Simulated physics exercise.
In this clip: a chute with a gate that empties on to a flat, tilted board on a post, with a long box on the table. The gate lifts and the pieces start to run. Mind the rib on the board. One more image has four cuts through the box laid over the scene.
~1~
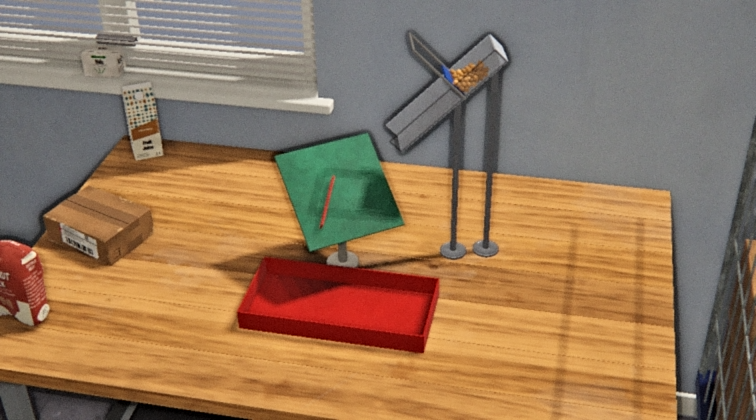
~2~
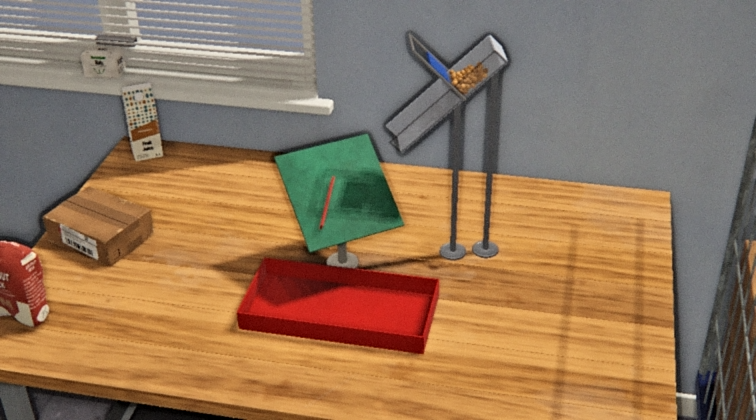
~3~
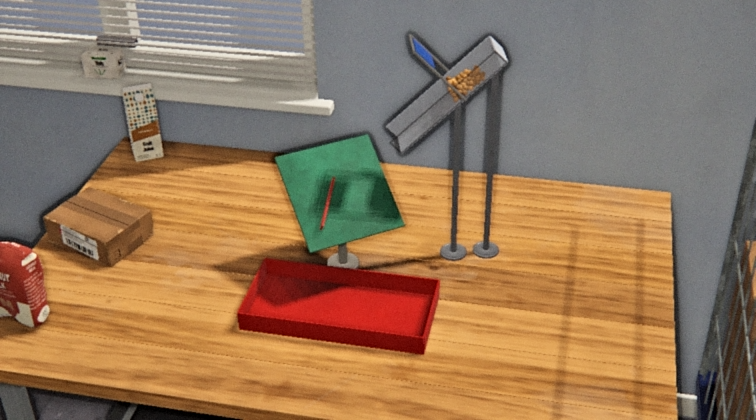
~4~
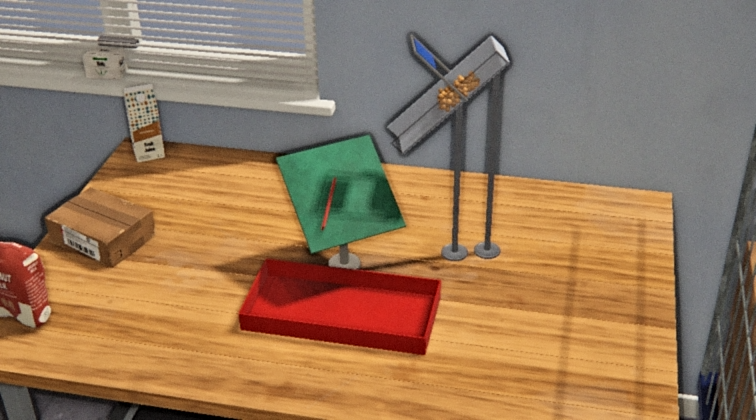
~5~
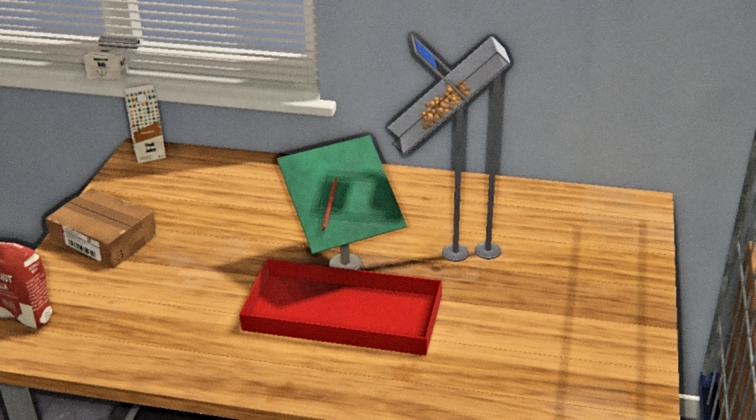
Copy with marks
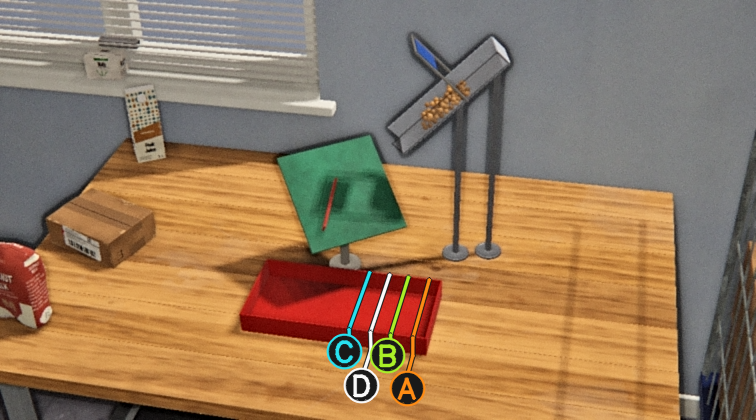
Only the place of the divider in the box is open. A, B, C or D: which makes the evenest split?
C works best here.
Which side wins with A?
More lands on the left.
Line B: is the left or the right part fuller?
More lands on the left.
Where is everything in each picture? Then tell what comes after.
The first picture shows load behind the gate at (466, 76), round wooden beads; lip of the chute at (400, 144), sloping fairly steeply.
The second picture shows middle of the board at (340, 191), tilted fairly steeply; middle of its low edge at (358, 238); of its high edge at (322, 145).
The third picture shows front corners of the box at (238, 313) and (424, 338), empty; front of the load at (456, 100).
The fourth picture shows middle of the load at (454, 90); its front at (441, 107), about a third of the way to the lip; rib from (336, 178) to (324, 226).
The fifth picture shows middle of the load at (446, 105); its front at (424, 124), about two thirds of the way to the lip.
On the marked copy, line A crosses the front rim at (413, 337); line B crosses the front rim at (390, 334); line C crosses the front rim at (349, 328); line D crosses the front rim at (370, 331).
Choosing A, of what is caught, all on the left of the divider, none on the right.
Choosing B, of what is caught, nearly all on the left of the divider, a small part on the right.
Choosing C, of what is caught, most on the left of the divider, about a quarter on the right.
Choosing D, of what is caught, most on the left of the divider, a small part on the right.
